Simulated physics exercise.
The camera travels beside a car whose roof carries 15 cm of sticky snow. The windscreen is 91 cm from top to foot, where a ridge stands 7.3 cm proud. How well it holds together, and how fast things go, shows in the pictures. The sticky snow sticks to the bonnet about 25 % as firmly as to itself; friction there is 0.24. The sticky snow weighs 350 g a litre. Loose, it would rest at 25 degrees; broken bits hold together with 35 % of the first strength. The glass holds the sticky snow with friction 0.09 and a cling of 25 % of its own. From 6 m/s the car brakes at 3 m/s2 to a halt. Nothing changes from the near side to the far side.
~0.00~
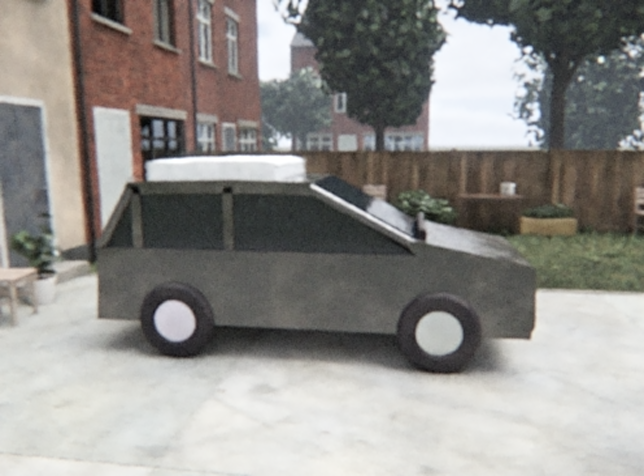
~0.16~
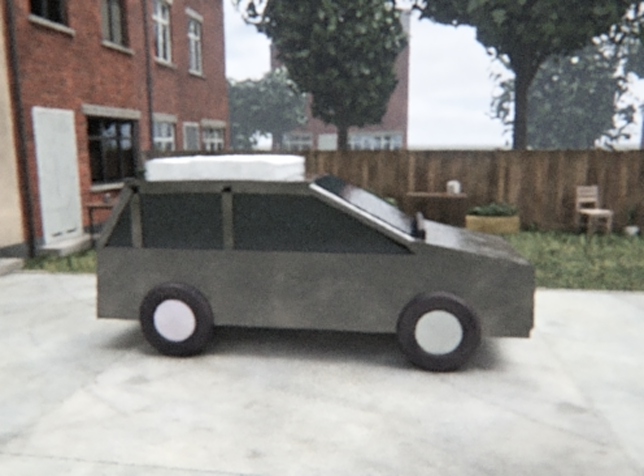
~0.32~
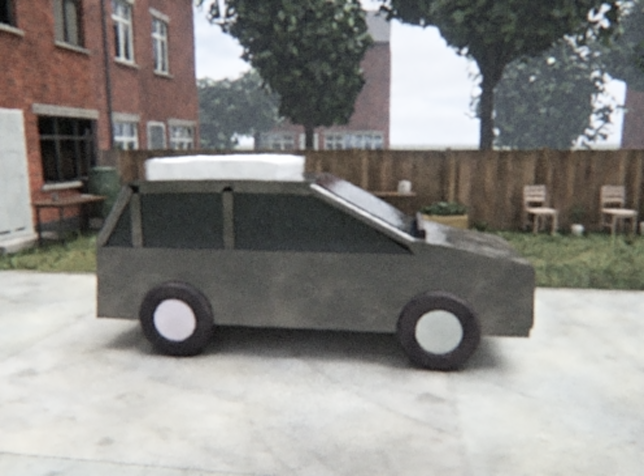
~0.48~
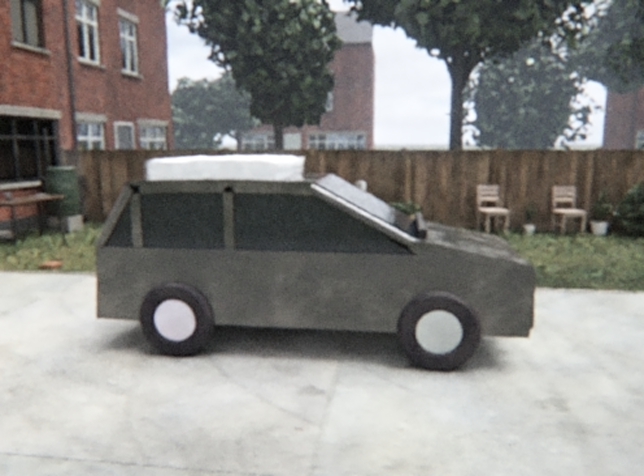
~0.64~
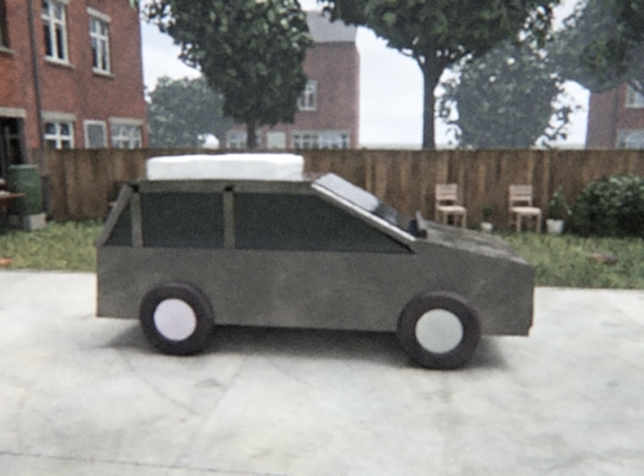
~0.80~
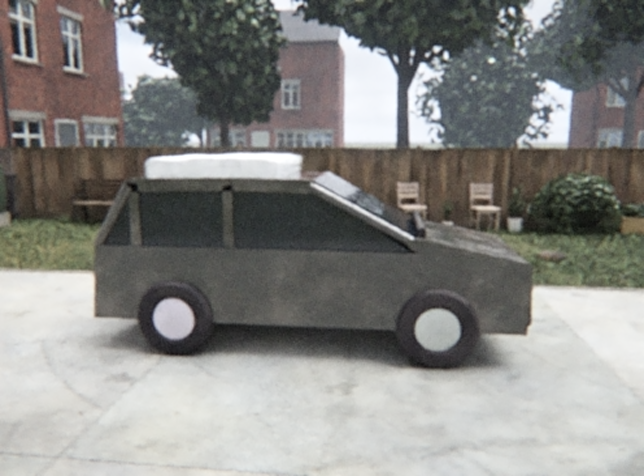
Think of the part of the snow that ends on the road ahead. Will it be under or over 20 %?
Expect under 20 %.
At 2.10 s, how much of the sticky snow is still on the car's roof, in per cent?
Near 100 %.
By 1.39 s, all of the snow is on the roof, none on the glass, none on the bonnet and none has gone off the nose.
By 2.10 s, all of the snow is on the roof, none on the glass, none on the bonnet and none has gone off the nose.
By 2.80 s, all of the snow is on the roof, none on the glass, none on the bonnet and none has gone off the nose.
By 3.50 s, all of the snow is on the roof, none on the glass, none on the bonnet and none has gone off the nose.
By 3.60 s, at the end, all of the snow is on the roof, none on the glass, none on the bonnet and none has gone off the nose.
